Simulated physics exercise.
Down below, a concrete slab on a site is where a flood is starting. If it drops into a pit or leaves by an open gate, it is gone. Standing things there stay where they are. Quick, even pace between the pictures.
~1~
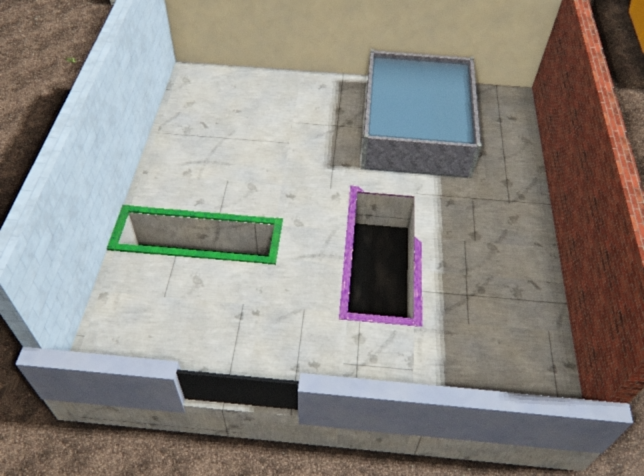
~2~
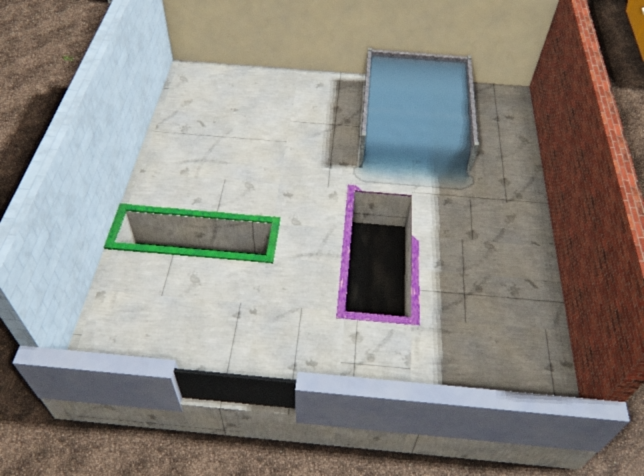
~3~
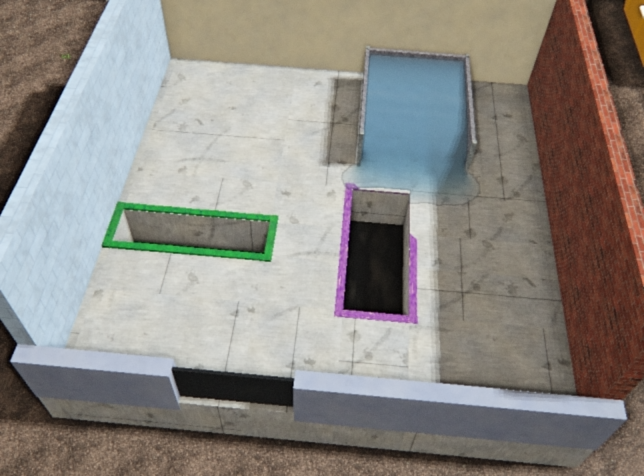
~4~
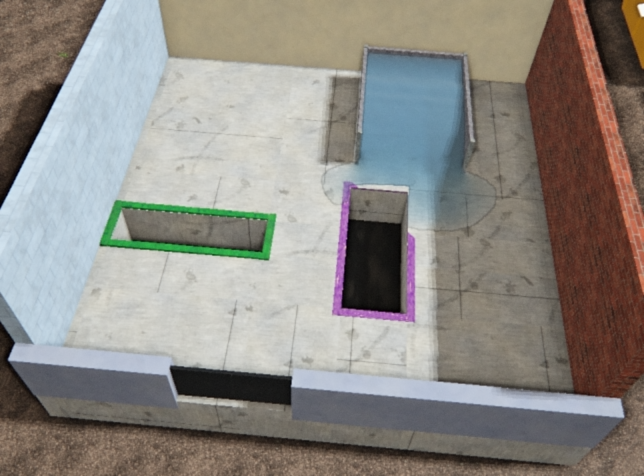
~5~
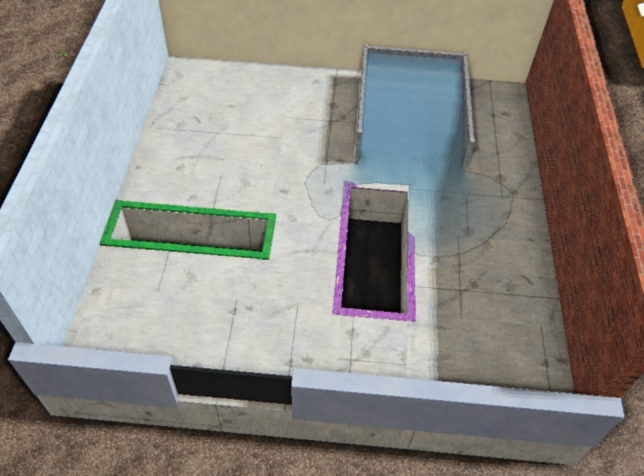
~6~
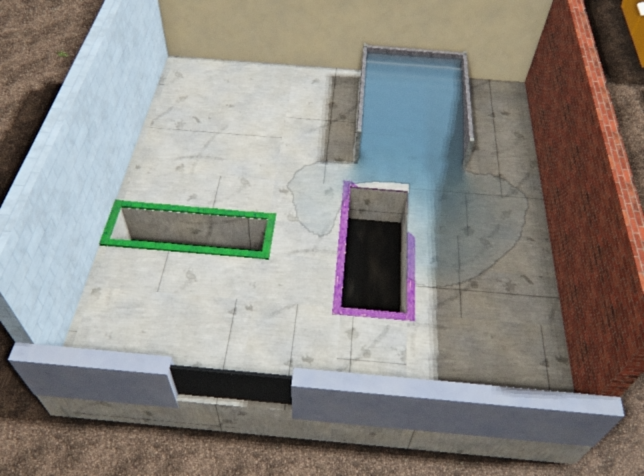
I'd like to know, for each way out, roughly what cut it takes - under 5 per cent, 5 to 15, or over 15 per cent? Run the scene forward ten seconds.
The gate takes under 5 per cent. The purple pit takes over 15 per cent. The green pit takes under 5 per cent.
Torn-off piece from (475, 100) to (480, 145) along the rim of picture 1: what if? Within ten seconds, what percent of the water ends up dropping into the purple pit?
Purple: About 10 %.
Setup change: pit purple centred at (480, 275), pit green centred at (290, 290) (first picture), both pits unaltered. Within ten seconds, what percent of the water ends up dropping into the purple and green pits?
Estimated shares - purple: 45 %; green: 20 %.
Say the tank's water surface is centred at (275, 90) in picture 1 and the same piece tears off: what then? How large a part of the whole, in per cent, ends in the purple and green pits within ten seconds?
Shares - purple: 15 in a hundred; green: 55 in a hundred.
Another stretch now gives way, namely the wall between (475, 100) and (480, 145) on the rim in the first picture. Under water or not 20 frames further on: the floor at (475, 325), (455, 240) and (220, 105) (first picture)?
In the order asked: Sodden, sodden, out of reach.
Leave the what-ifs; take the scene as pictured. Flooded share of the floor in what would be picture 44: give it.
Roughly 50 percent, I'd say.
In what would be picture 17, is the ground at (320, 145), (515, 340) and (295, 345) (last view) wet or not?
Note - in order: Not inundated / inundated / not inundated.
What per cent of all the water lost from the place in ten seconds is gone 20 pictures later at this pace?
Near 70 in a hundred.
A moment on, water covers 25 % of the floor; the gate 0 %, the purple pit 19 %, the green pit 0 %.
Next, water covers 30 % of the floor; the gate 0 %, the purple pit 32 %, the green pit 0 %.
Then, water covers 35 % of the floor; the gate 0 %, the purple pit 44 %, the green pit 0 %.
Later, water covers 50 % of the floor; the gate 0 %, the purple pit 54 %, the green pit 0 %.
In the end, water covers 55 % of the floor; the gate 0 %, the purple pit 63 %, the green pit 2 %.
